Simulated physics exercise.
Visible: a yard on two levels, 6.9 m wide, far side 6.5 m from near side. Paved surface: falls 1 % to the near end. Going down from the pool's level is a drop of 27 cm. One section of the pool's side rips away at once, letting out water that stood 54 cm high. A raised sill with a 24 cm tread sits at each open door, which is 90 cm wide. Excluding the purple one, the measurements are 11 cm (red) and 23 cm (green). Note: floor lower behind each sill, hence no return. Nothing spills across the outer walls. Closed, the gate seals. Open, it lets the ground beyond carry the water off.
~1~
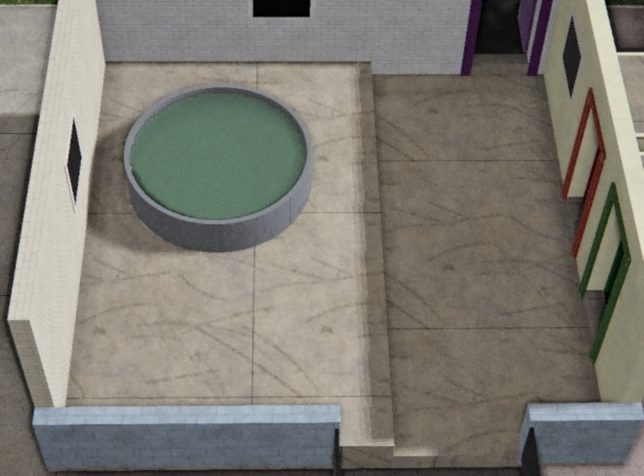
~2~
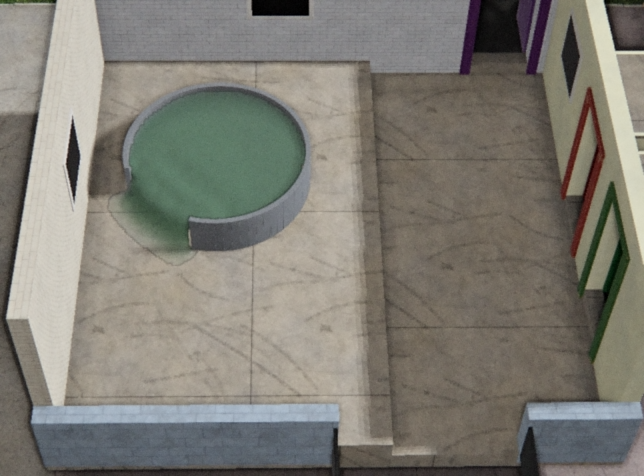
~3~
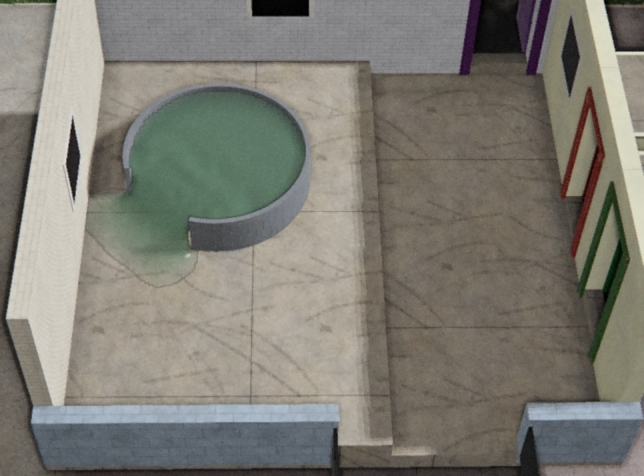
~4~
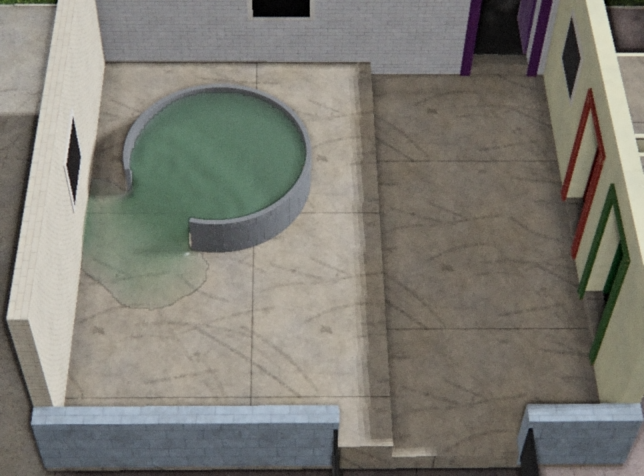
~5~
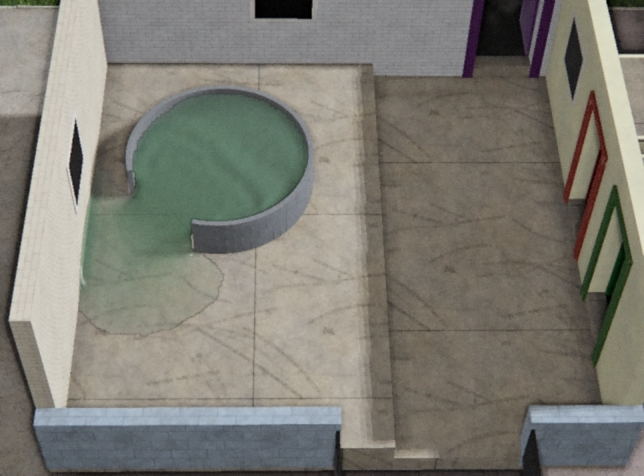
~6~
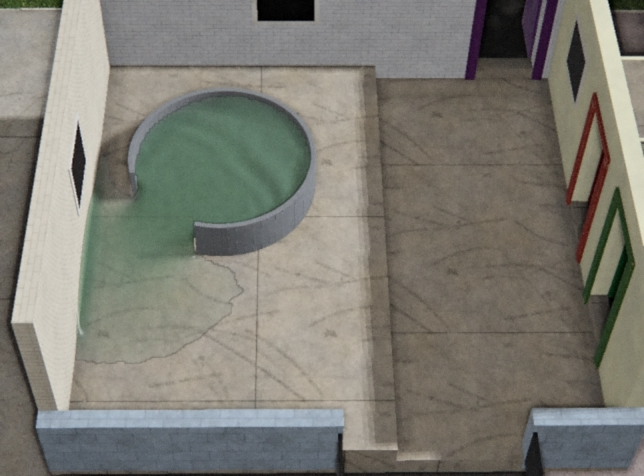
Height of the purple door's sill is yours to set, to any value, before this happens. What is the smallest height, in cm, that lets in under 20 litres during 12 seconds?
6.5 cm.
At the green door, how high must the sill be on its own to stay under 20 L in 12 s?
About 11.0 cm at green.
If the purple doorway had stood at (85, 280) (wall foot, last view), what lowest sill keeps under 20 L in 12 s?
About 29 cm.
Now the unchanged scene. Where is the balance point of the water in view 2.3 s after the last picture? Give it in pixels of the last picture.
At about (189, 258).
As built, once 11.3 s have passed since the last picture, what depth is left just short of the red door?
6.0 cm.
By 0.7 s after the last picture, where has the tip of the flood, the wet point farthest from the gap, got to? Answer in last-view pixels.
In the last picture, around (67, 434).
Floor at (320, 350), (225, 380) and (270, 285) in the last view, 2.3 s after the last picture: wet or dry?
Those three come out soaked, soaked and bone-dry, in that order.
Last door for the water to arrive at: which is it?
The purple door.
Then, 0.7 s after the last picture water covers 15 % of the floor, deepest (43 cm) near (67, 434); it has not reached the purple door.
Then, 2.3 s after the last picture water covers 30 % of the floor, deepest (37 cm) near (68, 421); it has not reached the purple door.
Then, 11.3 s after the last picture water covers 95 % of the floor, deepest (12 cm) near (387, 86); 8 cm at the purple door, 0 litres in over its 21 cm sill.
At the purple door as built, the water peaked near 10 cm, 8.5 s after the last picture.
With a sill of 5.5 cm, 29 litres would have come in within the 12 s; with 7.5 cm, 9 litres. So under 20 litres takes about 6.5 cm.
